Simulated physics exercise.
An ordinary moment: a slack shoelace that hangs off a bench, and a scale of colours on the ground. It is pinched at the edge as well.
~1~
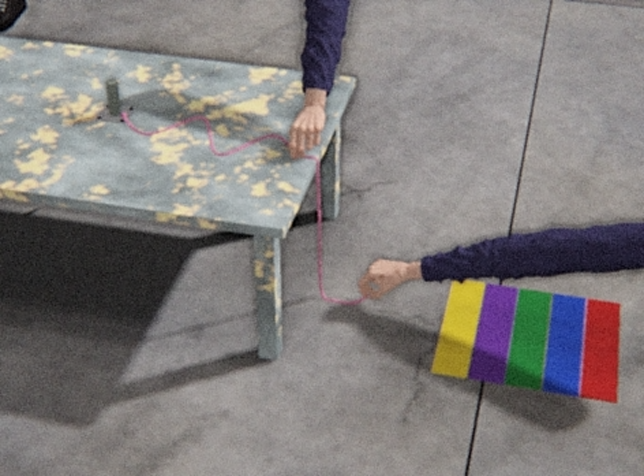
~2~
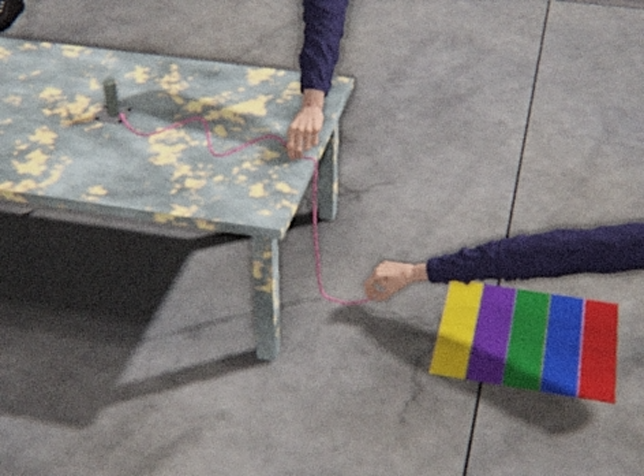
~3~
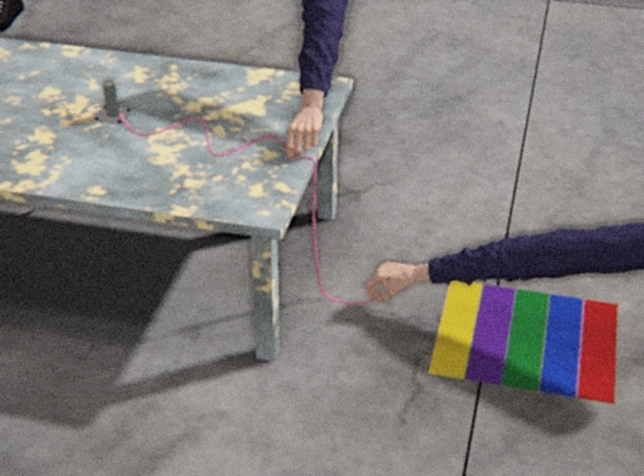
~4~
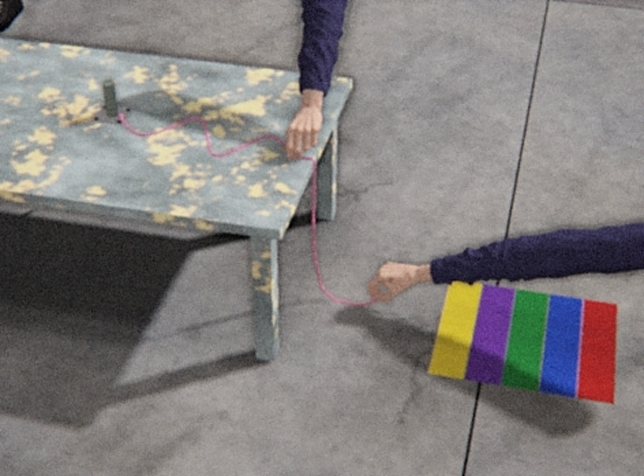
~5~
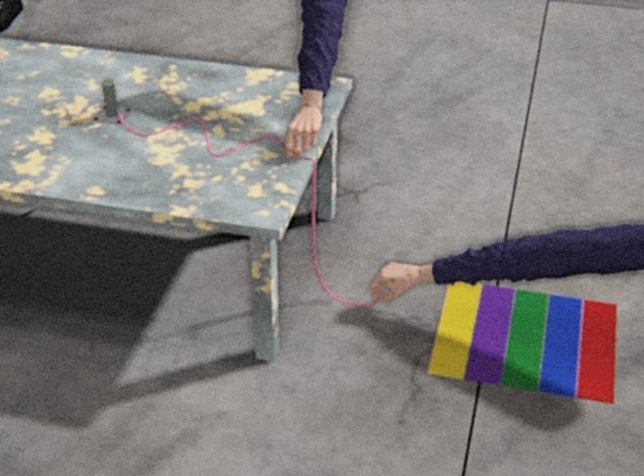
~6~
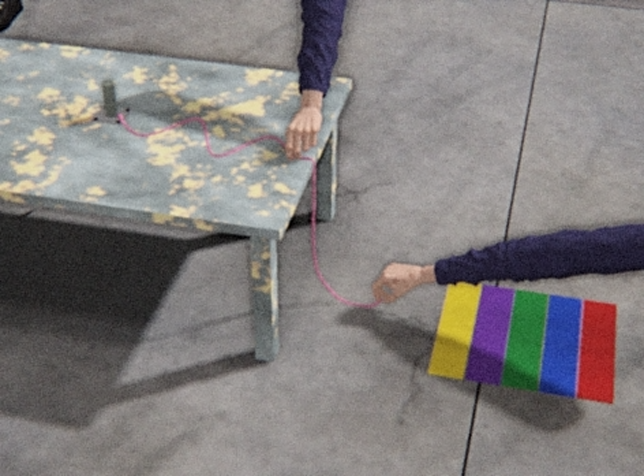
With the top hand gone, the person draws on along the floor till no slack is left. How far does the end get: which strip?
It halts on the red strip.
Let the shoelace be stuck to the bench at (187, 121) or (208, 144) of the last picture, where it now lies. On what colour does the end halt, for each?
One after the other, blue; green.
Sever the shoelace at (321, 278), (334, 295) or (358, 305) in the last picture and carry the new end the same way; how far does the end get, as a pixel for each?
About (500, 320), (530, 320) and (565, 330).
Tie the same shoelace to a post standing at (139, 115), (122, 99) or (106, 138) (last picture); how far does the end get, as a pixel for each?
Near (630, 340), (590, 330) and (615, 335).
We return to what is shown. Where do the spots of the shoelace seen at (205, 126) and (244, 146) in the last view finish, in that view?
They go to (238, 139) and to (327, 162).
A little later, end near (528, 322); over green.
Next, end near (573, 329); over blue.
When it is tight, end near (601, 333); over red. Over red.
